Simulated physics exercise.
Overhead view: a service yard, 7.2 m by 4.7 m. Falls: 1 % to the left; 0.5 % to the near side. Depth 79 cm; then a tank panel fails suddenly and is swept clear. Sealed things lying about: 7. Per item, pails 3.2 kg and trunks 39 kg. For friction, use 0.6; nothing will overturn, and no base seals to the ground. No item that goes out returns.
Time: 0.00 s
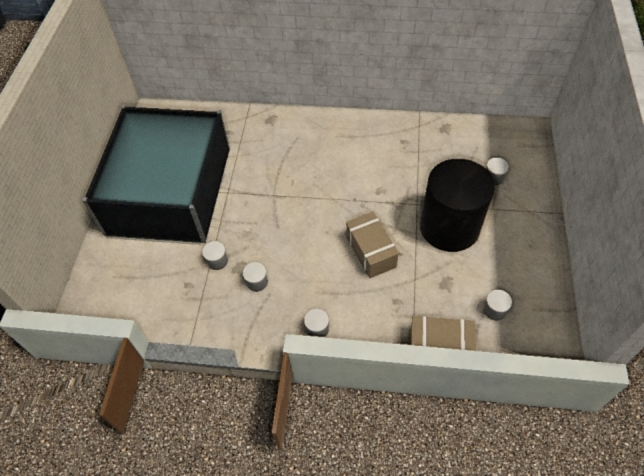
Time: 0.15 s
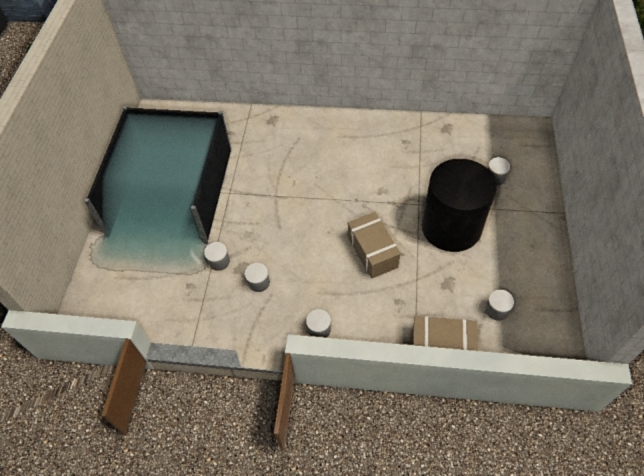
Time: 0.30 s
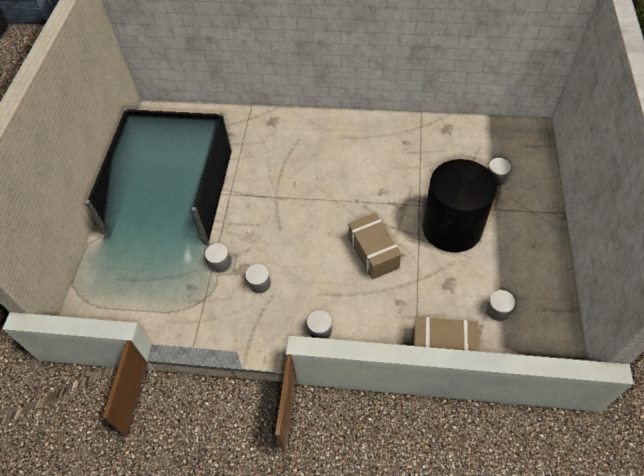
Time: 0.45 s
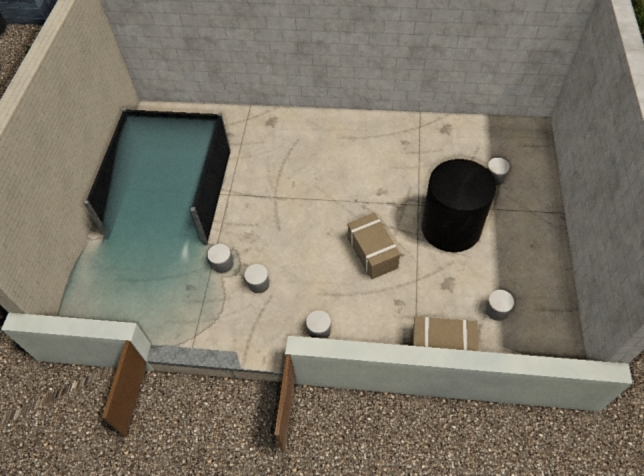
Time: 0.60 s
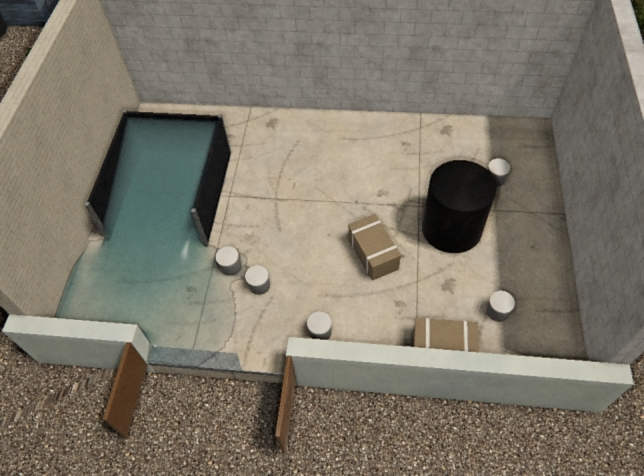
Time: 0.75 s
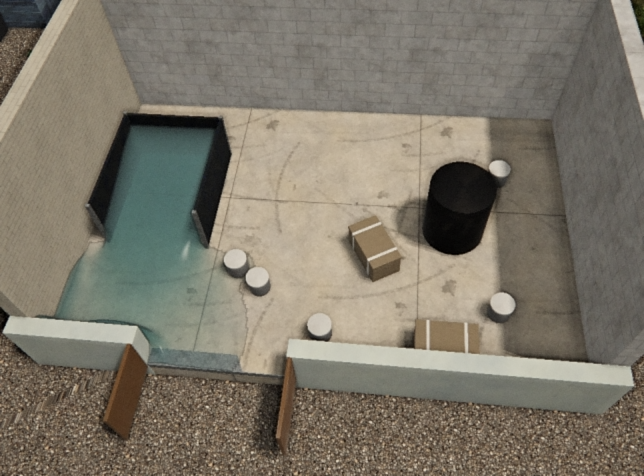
The clip shows an overhead view of a walled yard as water pours from an open-fronted tank at left and spreads across the floor toward the front wall, then nudges one pail slightly rightward while the trunks stay still.
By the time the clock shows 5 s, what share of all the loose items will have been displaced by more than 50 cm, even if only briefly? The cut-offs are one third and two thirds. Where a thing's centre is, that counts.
Within the middle third.
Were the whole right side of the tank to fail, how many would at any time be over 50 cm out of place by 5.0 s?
The answer then is 6.
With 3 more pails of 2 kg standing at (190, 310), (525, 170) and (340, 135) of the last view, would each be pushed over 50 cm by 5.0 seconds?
Check, in order - exceeded, not exceeded, not exceeded.
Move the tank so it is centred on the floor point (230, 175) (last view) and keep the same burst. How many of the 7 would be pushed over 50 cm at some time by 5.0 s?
3.
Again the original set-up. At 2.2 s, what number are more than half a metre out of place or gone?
Result: 0.
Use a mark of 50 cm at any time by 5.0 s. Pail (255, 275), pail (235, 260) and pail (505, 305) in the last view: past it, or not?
In order: Farther, farther and not as far.
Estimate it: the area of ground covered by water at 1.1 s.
Somewhere around 7.5 m2, roughly.
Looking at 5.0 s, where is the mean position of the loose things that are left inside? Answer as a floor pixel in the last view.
Near (426, 249).
After 1.1 s 0 of 7 are over 50 cm from their spots; 0 afloat.
After 2.2 s 0 of 7 are over 50 cm from their spots; 0 afloat.
After 3.5 s 3 of 7 are over 50 cm from their spots; 1 afloat.
After 5.0 s 3 of 7 are over 50 cm from their spots, and 3 have been at some point; 0 afloat.
